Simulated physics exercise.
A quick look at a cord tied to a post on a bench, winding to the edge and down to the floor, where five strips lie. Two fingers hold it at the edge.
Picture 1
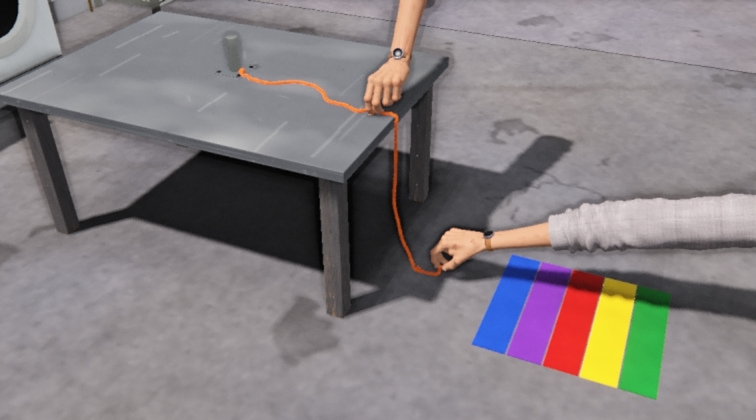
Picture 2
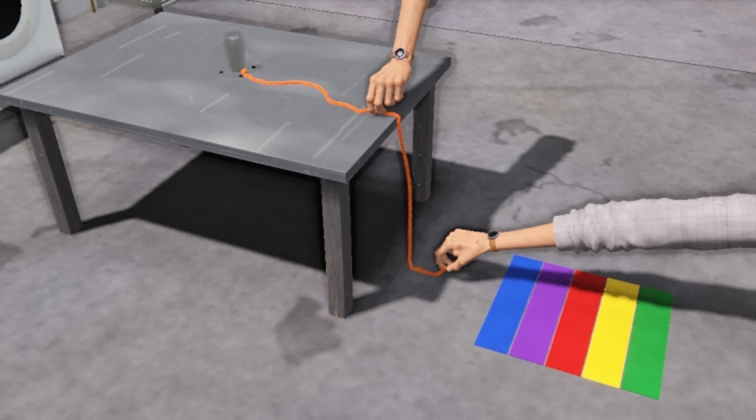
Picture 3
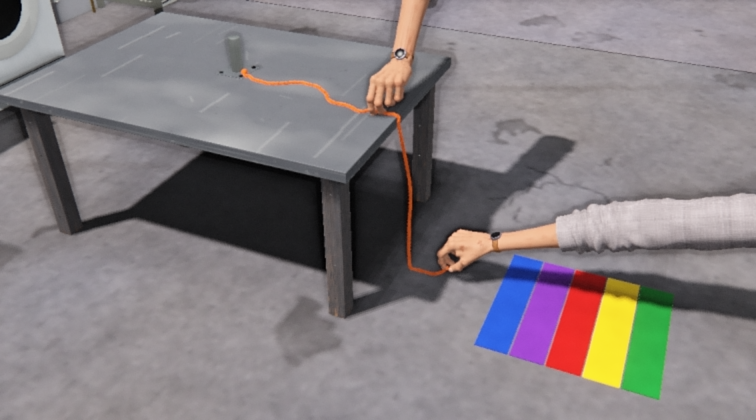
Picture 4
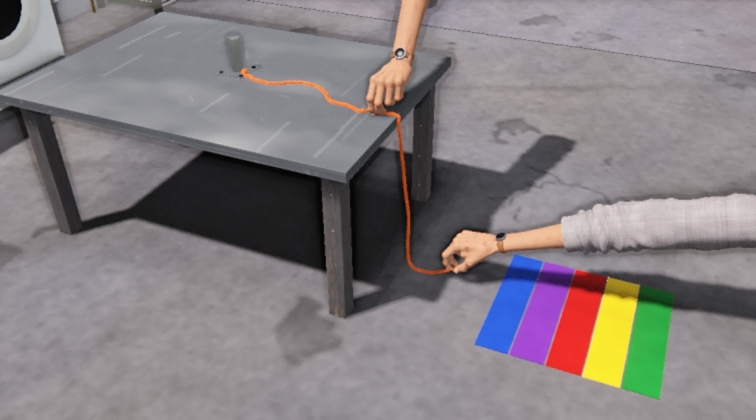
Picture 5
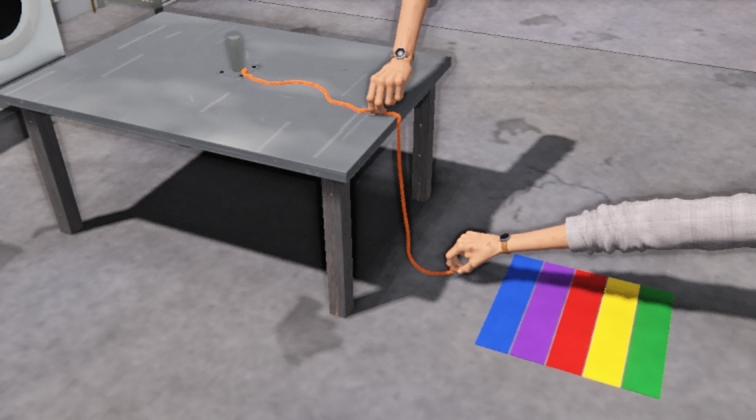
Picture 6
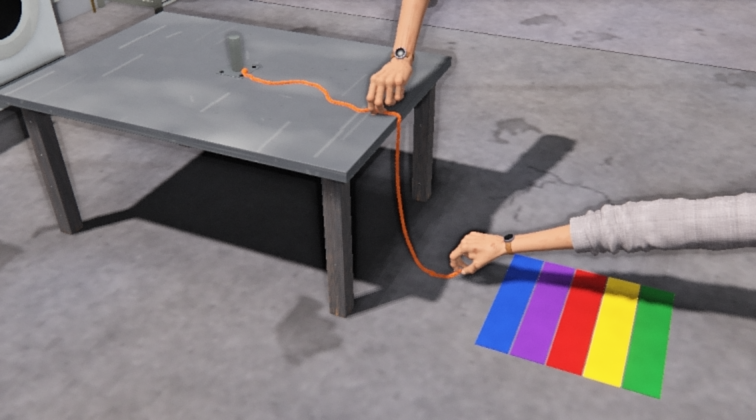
The footage shows an orange cord running from a post across a gray table and over its edge, pinned there by one hand, while another hand near the floor draws the lower end slightly right beside five colored strips.
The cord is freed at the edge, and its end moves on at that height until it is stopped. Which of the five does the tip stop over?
The end stops over the red strip.
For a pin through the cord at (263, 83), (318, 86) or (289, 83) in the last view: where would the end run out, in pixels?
The places are (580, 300), (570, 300) and (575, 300).
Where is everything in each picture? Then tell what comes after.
The first frame shows end (441, 266); blue (496, 331); purple (530, 341); red (566, 351); yellow (603, 362); green (641, 373).
The second frame shows end (446, 267); cord through (257, 81) (318, 87) (357, 110) (402, 145) (410, 207) (410, 262).
The third frame shows end (448, 268).
The fourth frame shows end (453, 269); cord through (257, 80) (318, 87) (357, 110) (401, 145) (408, 207) (409, 262).
The fifth frame shows end (457, 269).
The sixth frame shows end (461, 270); cord through (257, 80) (319, 87) (357, 110) (398, 144) (400, 205) (417, 261).
Early on, end near (526, 287); over blue.
Midway, end near (562, 297); over purple.
At the end of the slack, end near (584, 302); over red. It gets as far as the red strip.
